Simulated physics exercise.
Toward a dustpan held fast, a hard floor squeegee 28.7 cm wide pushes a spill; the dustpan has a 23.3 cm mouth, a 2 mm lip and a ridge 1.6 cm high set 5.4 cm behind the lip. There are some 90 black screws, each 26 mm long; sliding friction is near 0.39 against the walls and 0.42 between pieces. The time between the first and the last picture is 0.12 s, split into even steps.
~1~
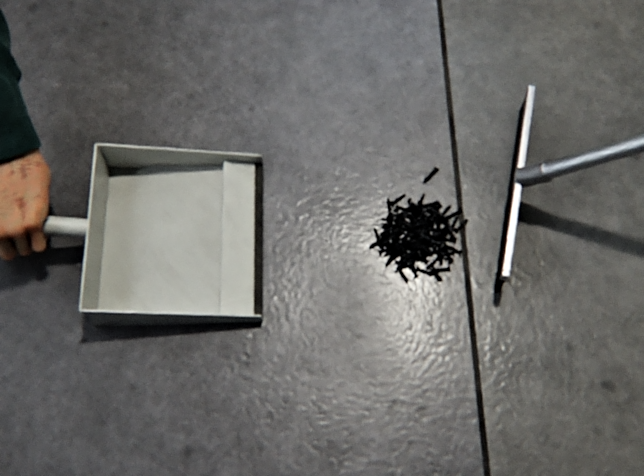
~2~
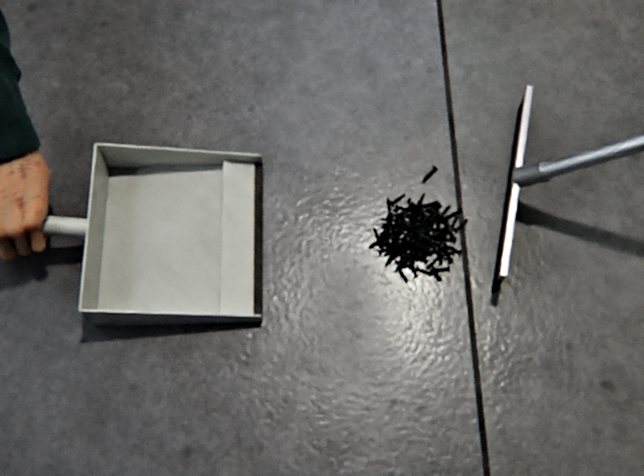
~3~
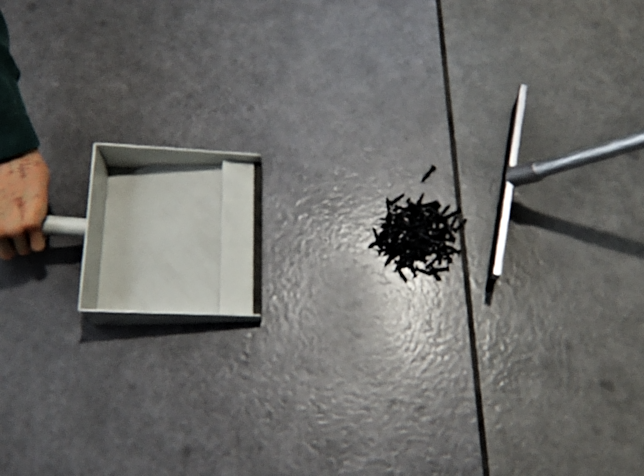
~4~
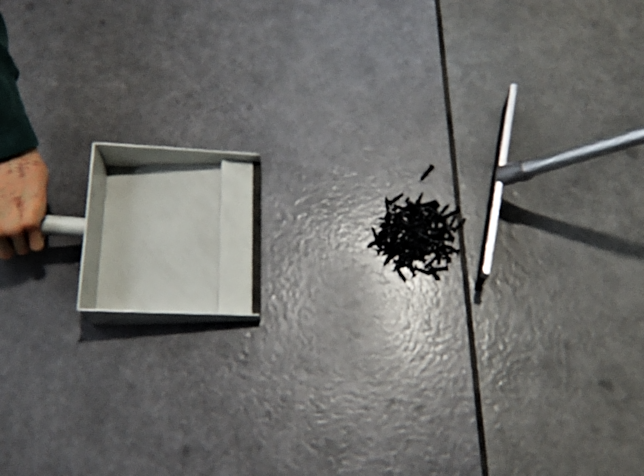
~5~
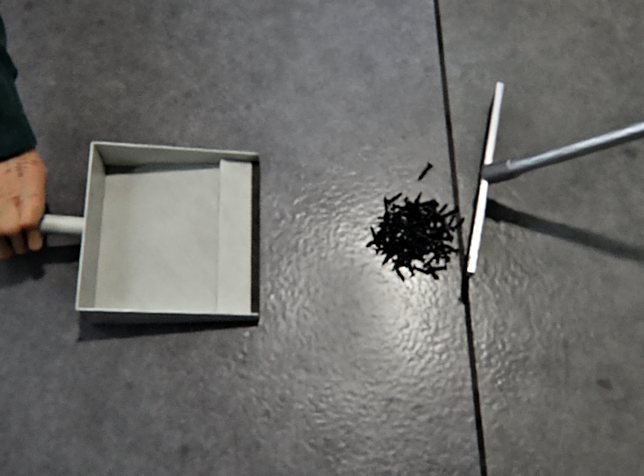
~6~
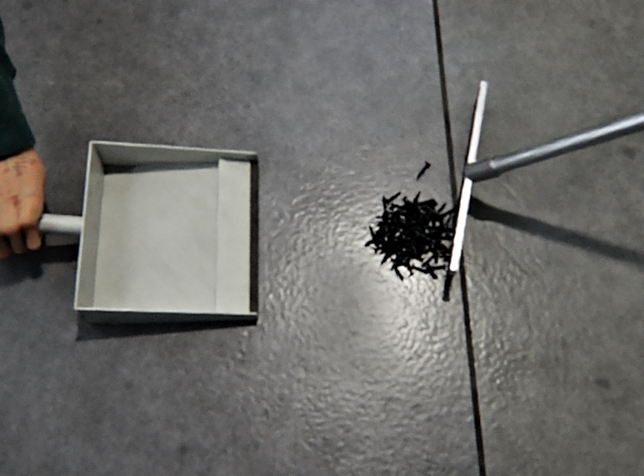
On a gray floor, a squeegee slides left to a pile of small black screws.
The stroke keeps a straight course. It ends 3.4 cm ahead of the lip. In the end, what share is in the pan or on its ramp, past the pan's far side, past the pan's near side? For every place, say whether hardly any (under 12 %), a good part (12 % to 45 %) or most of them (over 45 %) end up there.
One by one: Pan: A middling portion; far side: A slim portion; near side: A slim portion.
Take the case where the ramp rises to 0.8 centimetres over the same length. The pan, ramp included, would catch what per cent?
Estimate with the new ramp: Some 40 in a hundred.
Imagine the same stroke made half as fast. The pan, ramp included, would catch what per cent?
Then some 5 in a hundred.
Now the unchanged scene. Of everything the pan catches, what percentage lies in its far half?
Something like 70 per cent of the catch.
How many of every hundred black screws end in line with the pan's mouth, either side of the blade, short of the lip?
Share: Roughly 70 percent.
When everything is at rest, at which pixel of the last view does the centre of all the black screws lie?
Est. centre at rest: (262, 219) px.
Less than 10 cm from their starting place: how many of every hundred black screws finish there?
The figure is some 0 percent.
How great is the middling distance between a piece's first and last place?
Median: Approx. 20 cm.
Then, 0.14 s after the last picture, middle of the blade 17 cm from the lip; 0 % over the lip, far side 0 %, near side 0 %.
Then, 0.23 s after the last picture, middle of the blade 9 cm from the lip; 0 % over the lip, far side 0 %, near side 0 %.
Then, 0.46 s after the last picture, middle of the blade 7 cm from the lip; 30 % over the lip, far side 0 %, near side 0 %.
In the end, pan 30 %, far side 0 %, near side 0 %, in front of the lip or behind the blade 70 %.
